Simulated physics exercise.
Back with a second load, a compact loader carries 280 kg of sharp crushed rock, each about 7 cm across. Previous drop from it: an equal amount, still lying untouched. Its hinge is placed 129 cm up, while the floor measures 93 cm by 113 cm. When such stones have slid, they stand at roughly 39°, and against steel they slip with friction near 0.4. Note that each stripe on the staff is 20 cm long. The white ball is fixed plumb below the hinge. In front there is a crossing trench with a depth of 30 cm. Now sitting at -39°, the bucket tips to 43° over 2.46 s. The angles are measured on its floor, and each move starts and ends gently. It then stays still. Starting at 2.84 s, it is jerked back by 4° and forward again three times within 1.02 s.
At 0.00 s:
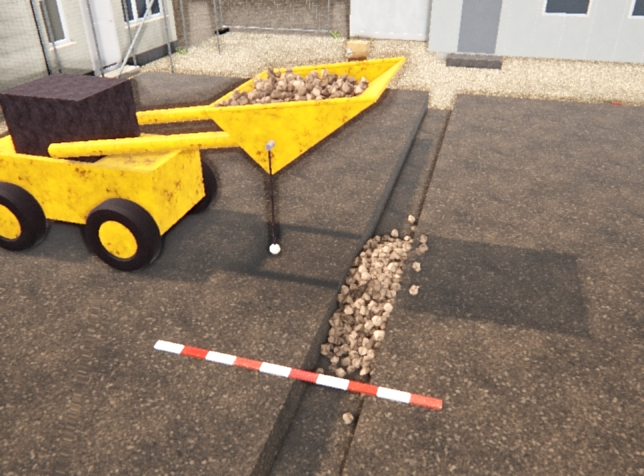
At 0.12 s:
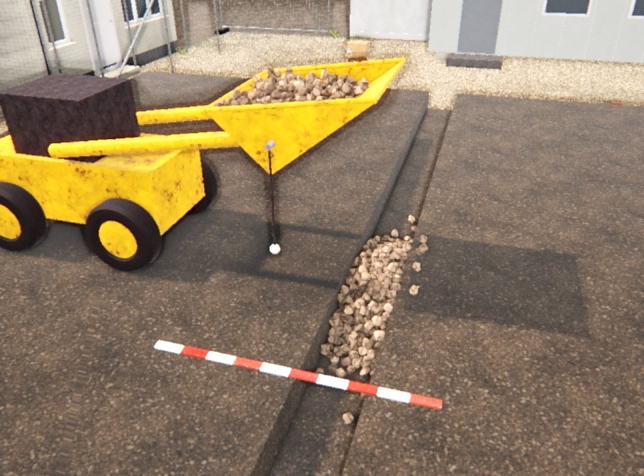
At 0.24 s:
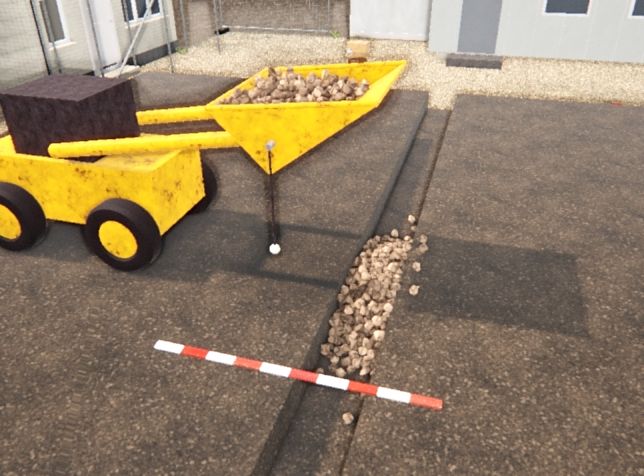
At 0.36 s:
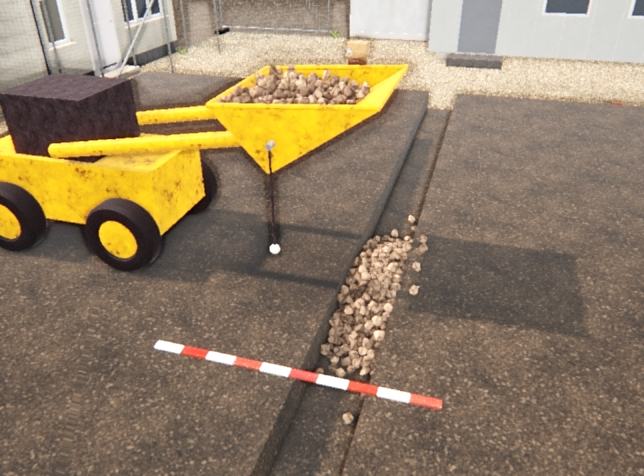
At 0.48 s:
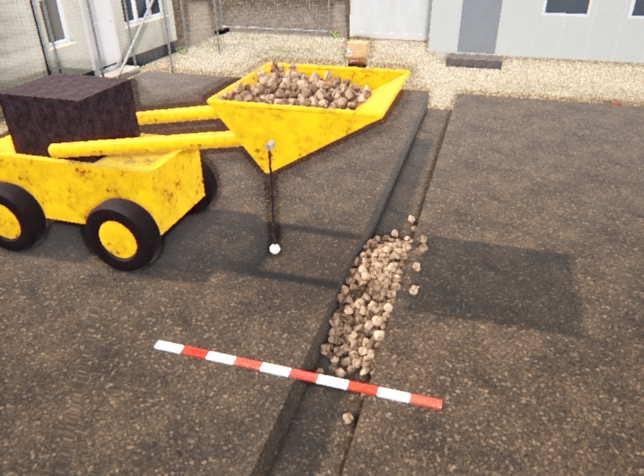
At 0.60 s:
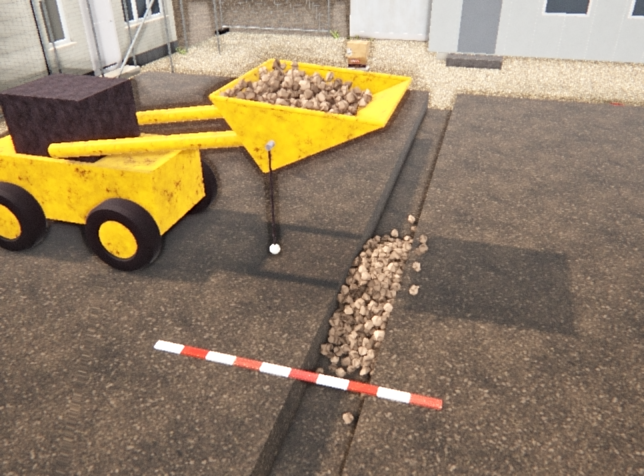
A yellow loader slowly tilts its stone-filled bucket back while the stones shift slightly left.
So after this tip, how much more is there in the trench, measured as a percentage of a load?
About 47 out of 100.
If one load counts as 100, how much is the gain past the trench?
Some 55 % of one load's worth.
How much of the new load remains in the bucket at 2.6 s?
Roughly 15 parts in a hundred of the load.
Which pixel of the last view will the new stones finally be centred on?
Roughly at pixel (405, 274).
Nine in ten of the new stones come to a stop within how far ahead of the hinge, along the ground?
Ahead of it by roughly 130 cm.
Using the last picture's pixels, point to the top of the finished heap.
It ends up around (404, 257) in the last picture.
After 1.8 s the floor is at 30°; in per cent of one load, 100 in the bucket, 99 in the trench, 1 past the trench; the foremost stones are at (412, 264).
After 2.6 s the floor is at 43°; in per cent of one load, 13 in the bucket, 156 in the trench, 31 past the trench; the foremost stones are at (465, 271).
After 4.3 s the floor is at 43°; in per cent of one load, 0 in the bucket, 146 in the trench, 54 past the trench; the foremost stones are at (533, 284).
After 6.9 s the floor is at 43°; in per cent of one load, 0 in the bucket, 146 in the trench, 54 past the trench; the foremost stones are at (533, 284). Net gain in the trench, 47.
